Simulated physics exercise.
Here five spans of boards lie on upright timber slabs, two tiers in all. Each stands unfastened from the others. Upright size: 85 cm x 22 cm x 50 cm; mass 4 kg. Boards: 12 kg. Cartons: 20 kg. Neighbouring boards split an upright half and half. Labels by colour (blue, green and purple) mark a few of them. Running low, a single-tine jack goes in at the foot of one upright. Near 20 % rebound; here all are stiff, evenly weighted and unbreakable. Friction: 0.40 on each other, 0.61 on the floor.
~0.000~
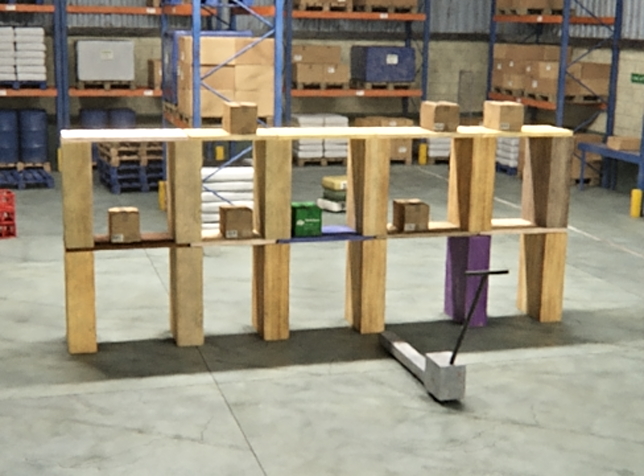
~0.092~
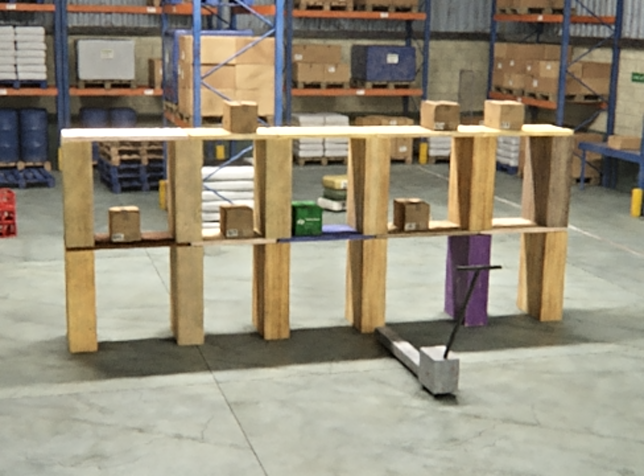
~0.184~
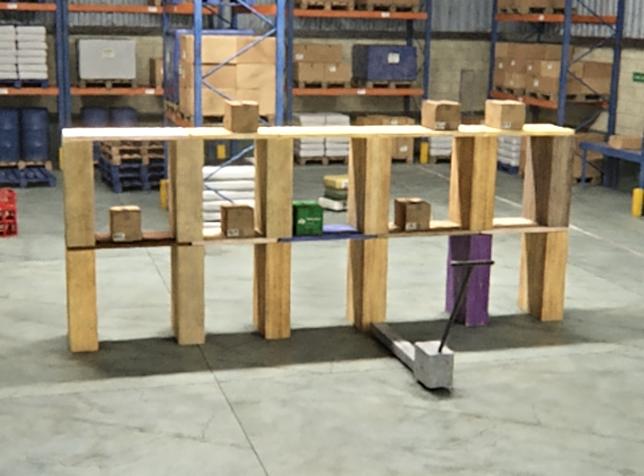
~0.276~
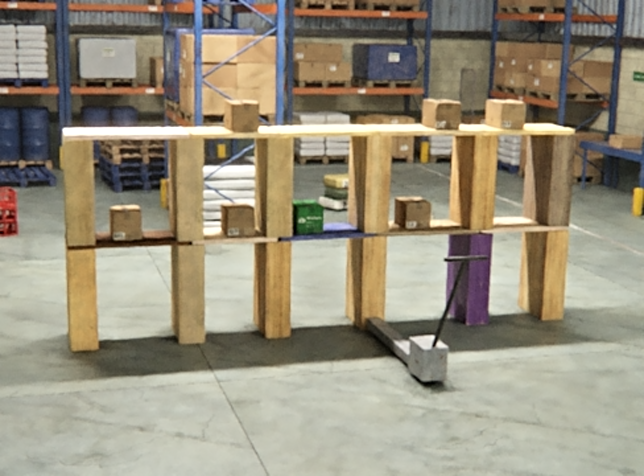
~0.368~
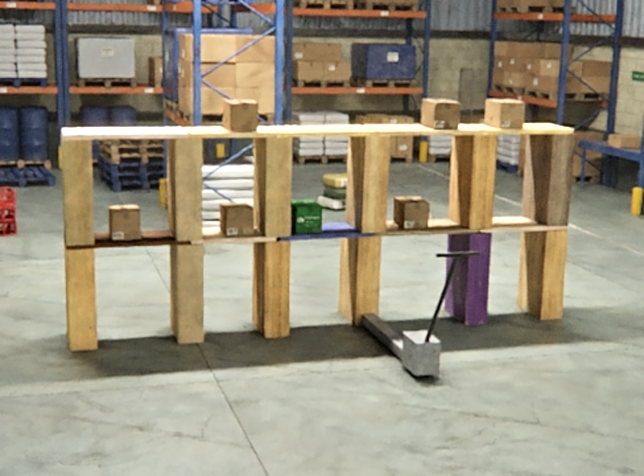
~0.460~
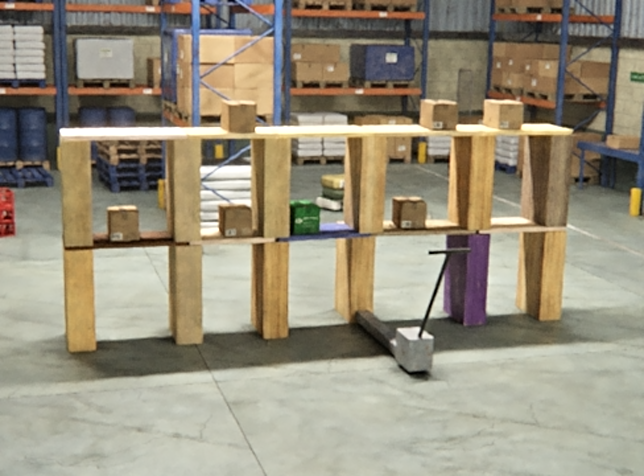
In a warehouse, a two-tier structure of boards on upright timber slabs holds several small cartons, one of them green, above a purple upright. A low jack with a dark handle slides gradually leftward along the floor at its base, and the structure shifts only very slightly by the end.
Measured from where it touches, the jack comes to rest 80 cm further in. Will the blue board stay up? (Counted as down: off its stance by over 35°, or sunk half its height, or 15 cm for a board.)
No.
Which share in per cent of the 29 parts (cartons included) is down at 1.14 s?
5 %.
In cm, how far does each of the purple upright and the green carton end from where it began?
Moved: Purple 0, green 100.
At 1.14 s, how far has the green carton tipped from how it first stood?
It's at some 50 degrees.
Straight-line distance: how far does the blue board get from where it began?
I'd say close to 50 cm away from its start.
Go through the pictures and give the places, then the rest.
In the first frame (we follow the side turned to the camera), jack tip (383, 337) 33 cm short; blue board (327, 239); purple upright (456, 276); green carton (309, 223); no piece has moved.
In the second frame, jack tip (378, 332) 21 cm short; blue board (327, 239).
In the third frame, jack tip (375, 328) 9 cm short; blue board (328, 238).
In the fourth frame, jack tip (370, 323) 34 mm in; blue board (328, 237); one has shifted.
In the fifth frame, jack tip (365, 319) 16 cm in; blue board (327, 237); 2 stirred so far.
In the sixth frame, jack tip (359, 316) 28 cm in; blue board (326, 237) displaced 32 mm; green carton (308, 221) displaced 24 mm; purple upright (455, 274); 8 stirred so far.
Around 0.58 s, none of the 29 pieces down, 9 disturbed; blue board displaced 50 mm.
Around 0.80 s, none of the 29 pieces down, 14 disturbed; blue board displaced 7 cm; green carton displaced 58 mm.
Around 1.14 s, 2 of the 29 pieces down; blue board tipped 54°, 35 cm lower; green carton tipped 54°, 27 cm lower.
Around 1.50 s, 2 of the 29 pieces down; blue board tipped 63°, 48 cm lower; green carton on its side.
Finally (2.7 s), 2 of the 29 pieces down; blue board tipped 63°, 48 cm lower; green carton on its side; purple upright unmoved. Seen by the last camera, middles, blue board near (299, 283), green carton near (334, 311).
